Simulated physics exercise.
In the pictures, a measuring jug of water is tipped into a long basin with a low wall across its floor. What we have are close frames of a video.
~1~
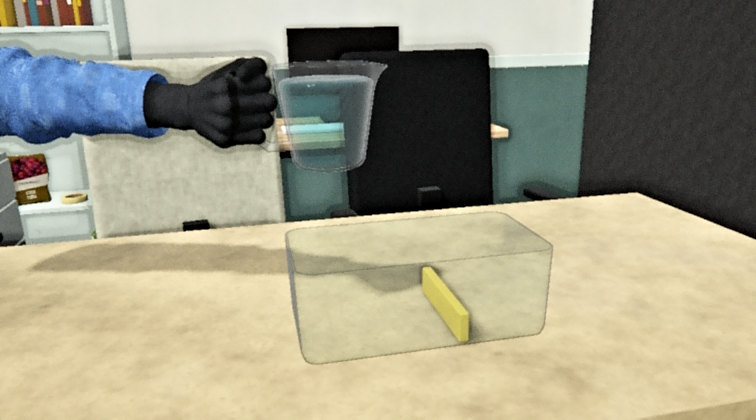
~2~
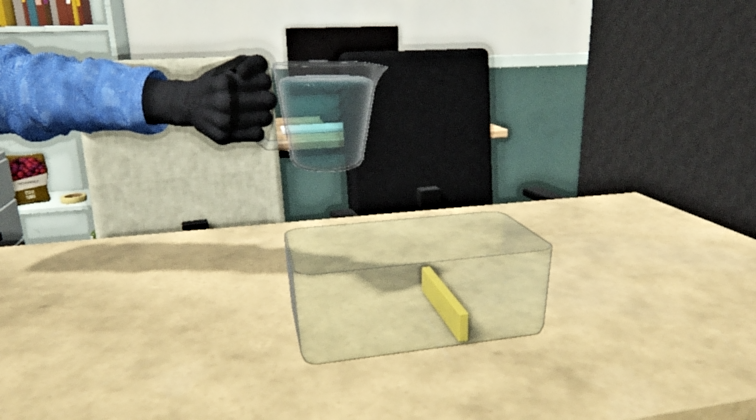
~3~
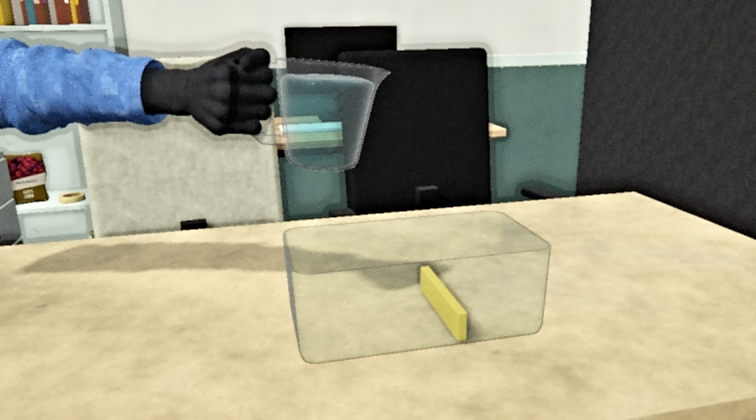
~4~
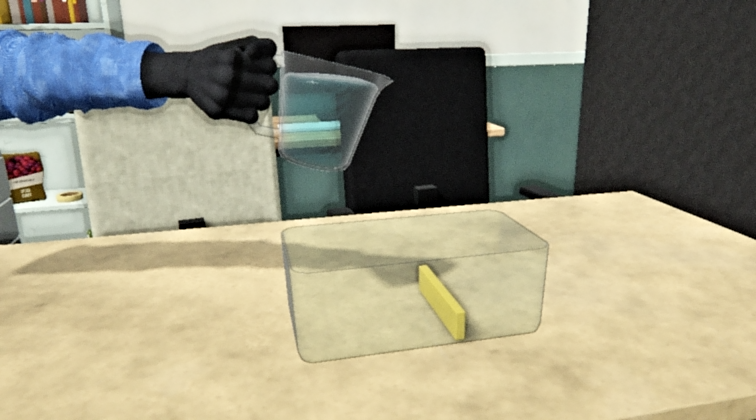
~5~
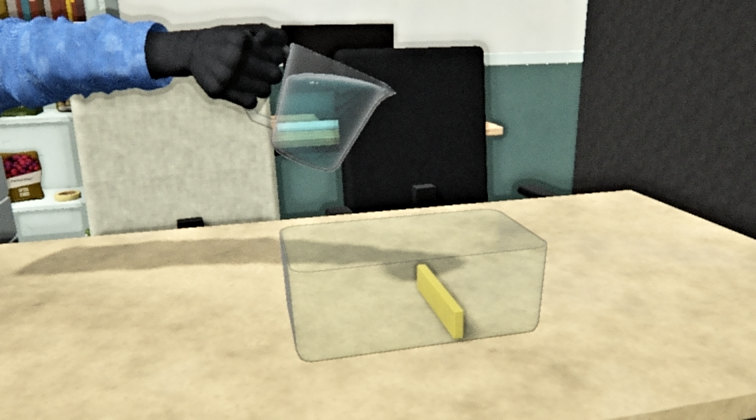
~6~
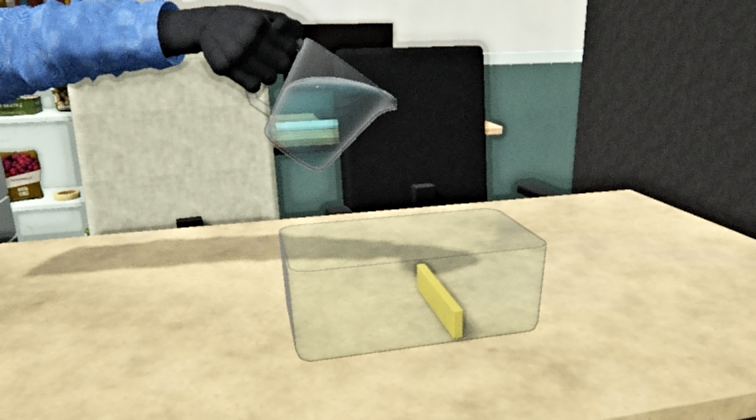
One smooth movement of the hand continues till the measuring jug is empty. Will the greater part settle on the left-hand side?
The left segment is the one with the most.
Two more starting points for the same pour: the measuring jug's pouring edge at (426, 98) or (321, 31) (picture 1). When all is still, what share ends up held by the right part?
You'd get 60 percent from the first and 10 percent from the second.
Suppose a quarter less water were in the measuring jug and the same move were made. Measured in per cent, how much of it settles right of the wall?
Roughly 10 in a hundred.
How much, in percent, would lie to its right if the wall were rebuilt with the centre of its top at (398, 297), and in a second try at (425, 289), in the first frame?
That'd be about 85 percent for the first and about 50 percent for the other.
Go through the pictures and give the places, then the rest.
In the first picture, it leans 0°; its right rim is at (386, 64); the water meets the walls at (277, 82) and (372, 78); the long basin's rim runs from (290, 252) to (527, 230); the wall's top is at (444, 290).
In the second picture, it leans 2°; its right rim is at (387, 66); the water meets the walls at (278, 81) and (371, 79).
In the third picture, it leans 7°; its right rim is at (389, 71); the water meets the walls at (280, 78) and (373, 81).
In the fourth picture, it leans 15°; its right rim is at (393, 79); the water meets the walls at (283, 76) and (376, 83).
In the fifth picture, it leans 25°; its right rim is at (395, 92); the water meets the walls at (285, 82) and (383, 87).
In the sixth picture, it leans 37°; its right rim is at (396, 107); the water meets the walls at (282, 95) and (393, 99); 1 per cent is over the edge.
A moment on, the tilt is 106° and 37 per cent is still to pour, 10 is left of the wall and 18 right of it.
Next, the tilt is 113° and 3 per cent is still to pour, 62 is left of the wall and 22 right of it.
Then the tilt is 113° and 0 per cent is still to pour, 68 is left of the wall and 24 right of it.
Later the tilt is 113° and 0 per cent is still to pour, 69 is left of the wall and 25 right of it.
In the end 68 per cent lies left of the wall, 25 right of it and 6 outside.
